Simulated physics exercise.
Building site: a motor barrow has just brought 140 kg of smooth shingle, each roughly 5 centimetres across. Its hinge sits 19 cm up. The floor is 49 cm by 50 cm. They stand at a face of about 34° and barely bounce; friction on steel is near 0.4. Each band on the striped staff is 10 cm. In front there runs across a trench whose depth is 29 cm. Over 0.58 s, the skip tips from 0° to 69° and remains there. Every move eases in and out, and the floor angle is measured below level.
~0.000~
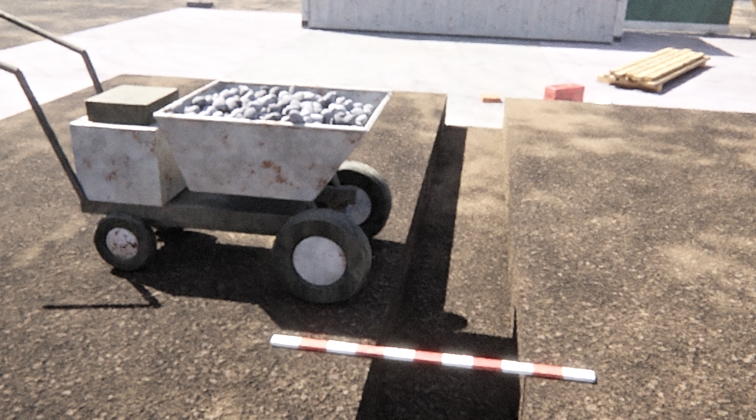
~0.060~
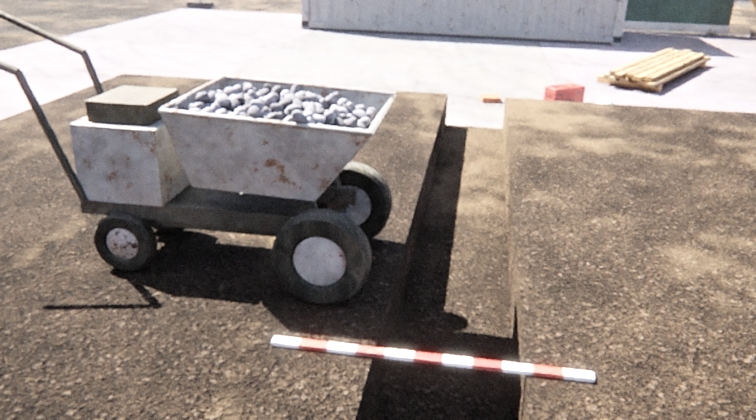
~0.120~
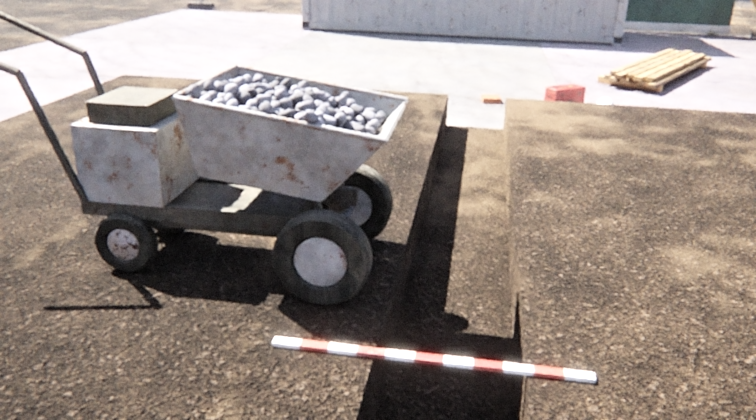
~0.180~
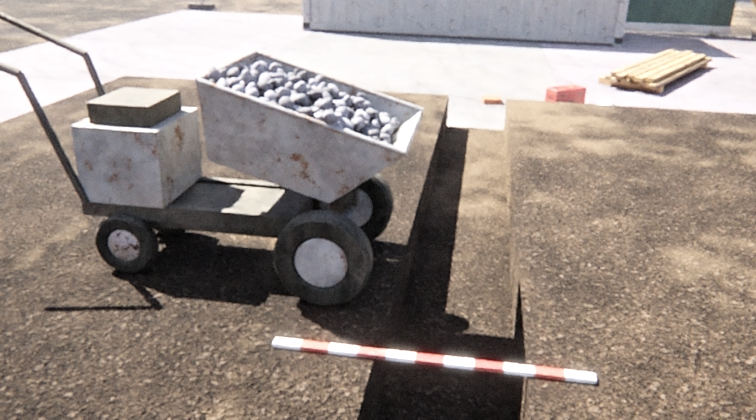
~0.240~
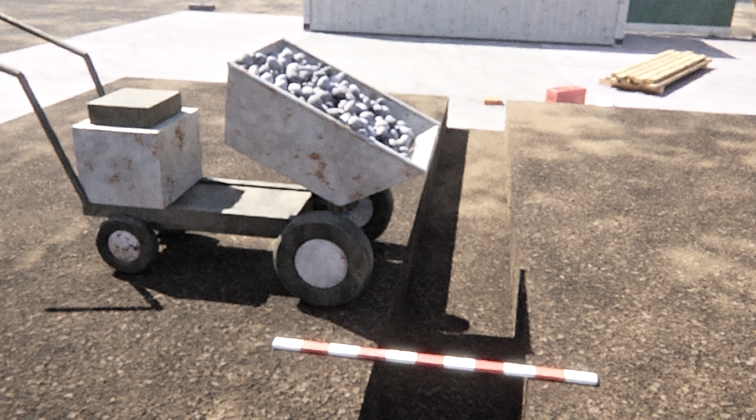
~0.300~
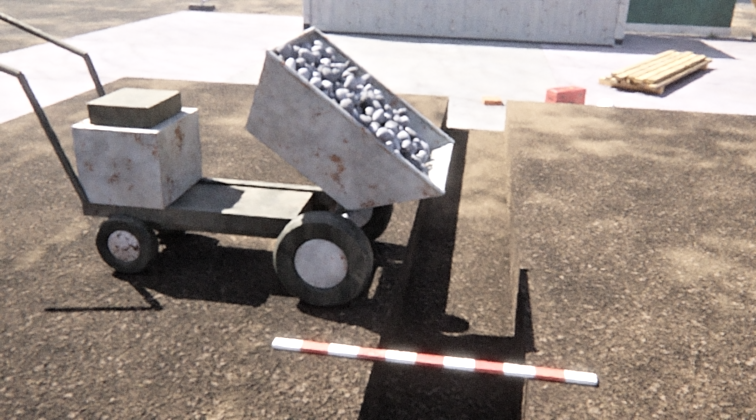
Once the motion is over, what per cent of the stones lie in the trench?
45 %.
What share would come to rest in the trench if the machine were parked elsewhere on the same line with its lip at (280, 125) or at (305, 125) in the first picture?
About 100 per cent from the first spot, about 90 from the second.
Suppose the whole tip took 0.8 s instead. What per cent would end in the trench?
It'd be some 55 per cent.
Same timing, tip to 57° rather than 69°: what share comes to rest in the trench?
Some 35% would finish there.
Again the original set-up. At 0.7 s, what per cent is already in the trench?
By that moment, roughly 20 per cent of the load.
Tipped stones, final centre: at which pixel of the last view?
(547, 285).
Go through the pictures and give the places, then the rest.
In the first picture, lip at (366, 131), floor tilted 0°, highest stones at (282, 100).
In the second picture, lip at (371, 133), floor tilted 2°, highest stones at (260, 96); the stones move at 0.5 m/s on average.
In the third picture, lip at (386, 141), floor tilted 8°, highest stones at (254, 86); the stones move at 1.0 m/s on average.
In the fourth picture, the skip is at 16°, its lip at (405, 154); the top of the load is at (259, 72); the stones move at 1.3 m/s on average.
In the fifth picture, lip at (426, 172), floor tilted 26°, highest stones at (282, 60); the stones move at 1.5 m/s on average.
In the sixth picture, lip at (443, 194), floor tilted 36°, highest stones at (313, 52); the stones move at 1.6 m/s on average.
After 0.4 s the floor is at 58°; 100 % in the skip; the foremost stones are at (457, 206).
After 0.7 s the floor is at 69°; 67 % in the skip, 19 % in the trench, 14 % past the trench; the foremost stones are at (567, 289).
After 1.0 s the floor is at 69°; 18 % in the skip, 27 % in the trench, 55 % past the trench; the foremost stones are past the picture's edge.
After 3.0 s the floor is at 69°; 0 % in the skip, 45 % in the trench, 55 % past the trench; the foremost stones are past the picture's edge.
